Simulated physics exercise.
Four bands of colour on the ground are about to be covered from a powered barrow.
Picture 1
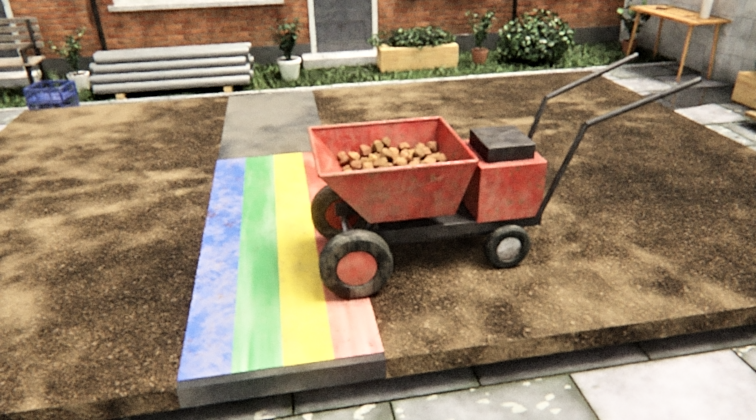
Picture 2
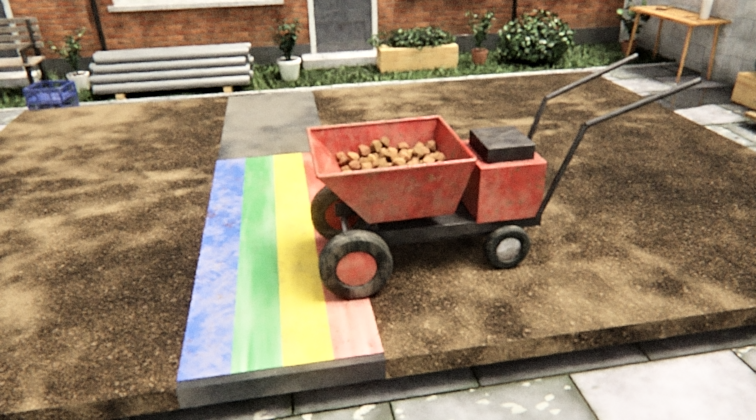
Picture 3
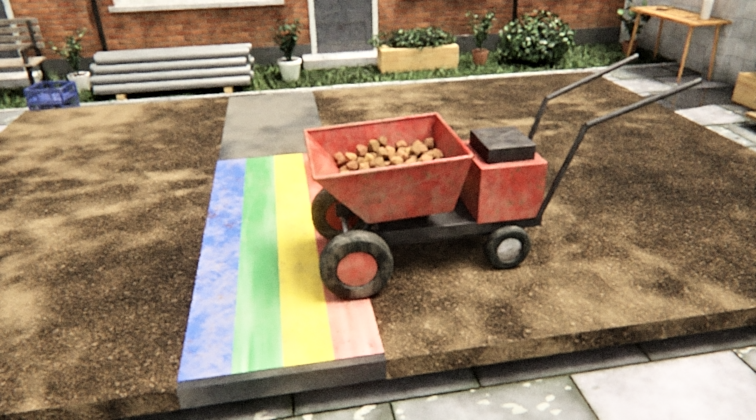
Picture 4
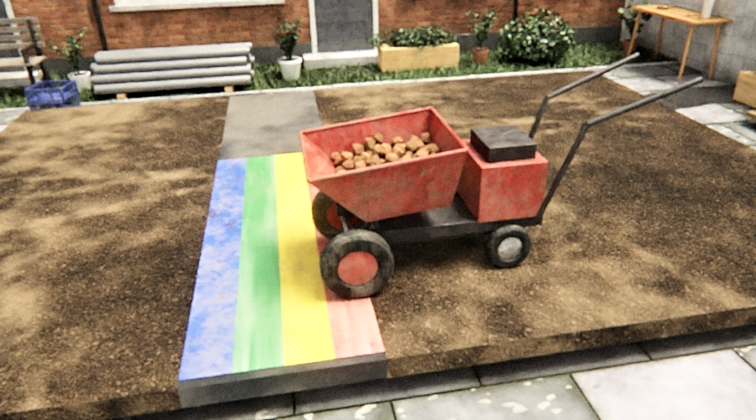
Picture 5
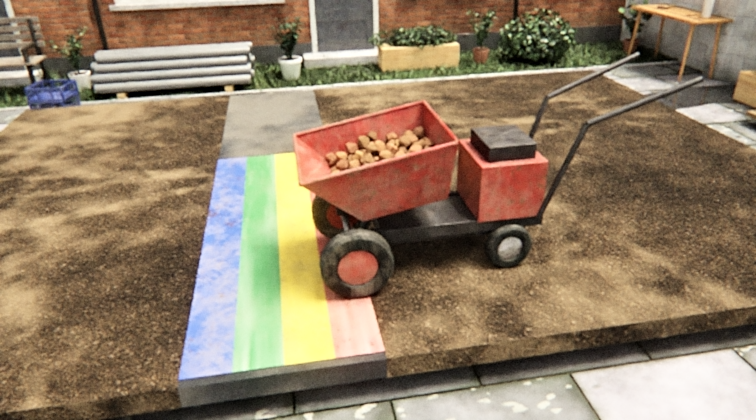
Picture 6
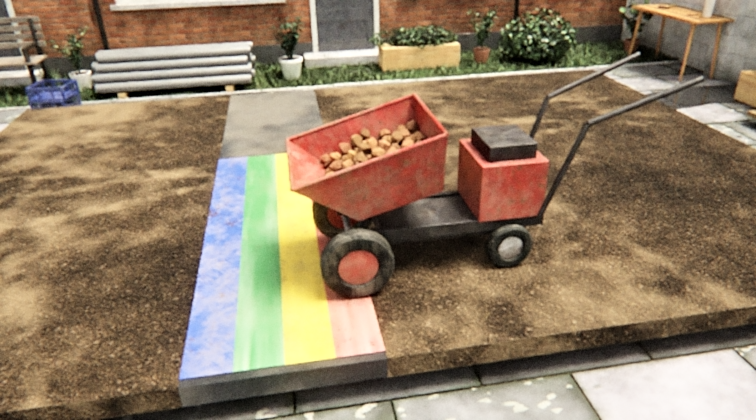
The video shows a red powered barrow loaded with brown clods, standing beside blue, green, yellow and red strips on the ground; its skip starts level, then gradually tilts down toward the left while the wheels stay still.
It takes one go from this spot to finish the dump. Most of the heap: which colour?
Colour: Blue.
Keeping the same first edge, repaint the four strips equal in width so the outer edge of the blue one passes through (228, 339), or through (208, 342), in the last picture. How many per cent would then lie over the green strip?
The first gives around 0 per cent, the second around 0 per cent.
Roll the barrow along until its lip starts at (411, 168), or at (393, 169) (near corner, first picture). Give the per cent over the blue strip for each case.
The first gives close to 10 per cent and the second 20 per cent.
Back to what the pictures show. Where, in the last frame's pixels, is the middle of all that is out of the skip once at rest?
It settles centred around (207, 274).
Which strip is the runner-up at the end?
That would be the green strip, in second.
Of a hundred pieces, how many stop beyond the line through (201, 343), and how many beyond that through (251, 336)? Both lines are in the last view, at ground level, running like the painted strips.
Result, first then second: 50 %, 90 %.
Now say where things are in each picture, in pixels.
Lip of the skip near (320, 176), level; top of the load near (382, 165), clay clods; red strip near (352, 320); yellow strip near (305, 326); green strip near (258, 332); blue strip near (209, 338), in the first picture.
Lip of the skip near (318, 177), level; top of the load near (398, 163), in the second picture.
Lip of the skip near (314, 179), tipped barely; top of the load near (399, 165), in the third picture.
Lip of the skip near (309, 181), tipped a little; top of the load near (409, 157), in the fourth picture.
Lip of the skip near (301, 185), tipped a little; top of the load near (403, 153), in the fifth picture.
Lip of the skip near (292, 190), tipped clearly; top of the load near (396, 149); red strip near (353, 319); yellow strip near (307, 325); green strip near (259, 331); blue strip near (211, 337), in the sixth picture.
Shortly afterwards, skip tipped steeply; the whole lot in the skip.
Next, skip tipped right over; the bulk in the skip; only a few over the green strip; a little over the blue strip.
Some moments later, skip tipped right over; near a quarter in the skip; a little over the green strip; near a third over the blue strip; near a third off the paint.
In the end, skip tipped right over; only a few in the skip; none at all over the red strip; none at all over the yellow strip; a little over the green strip; near half over the blue strip; near a third off the paint.
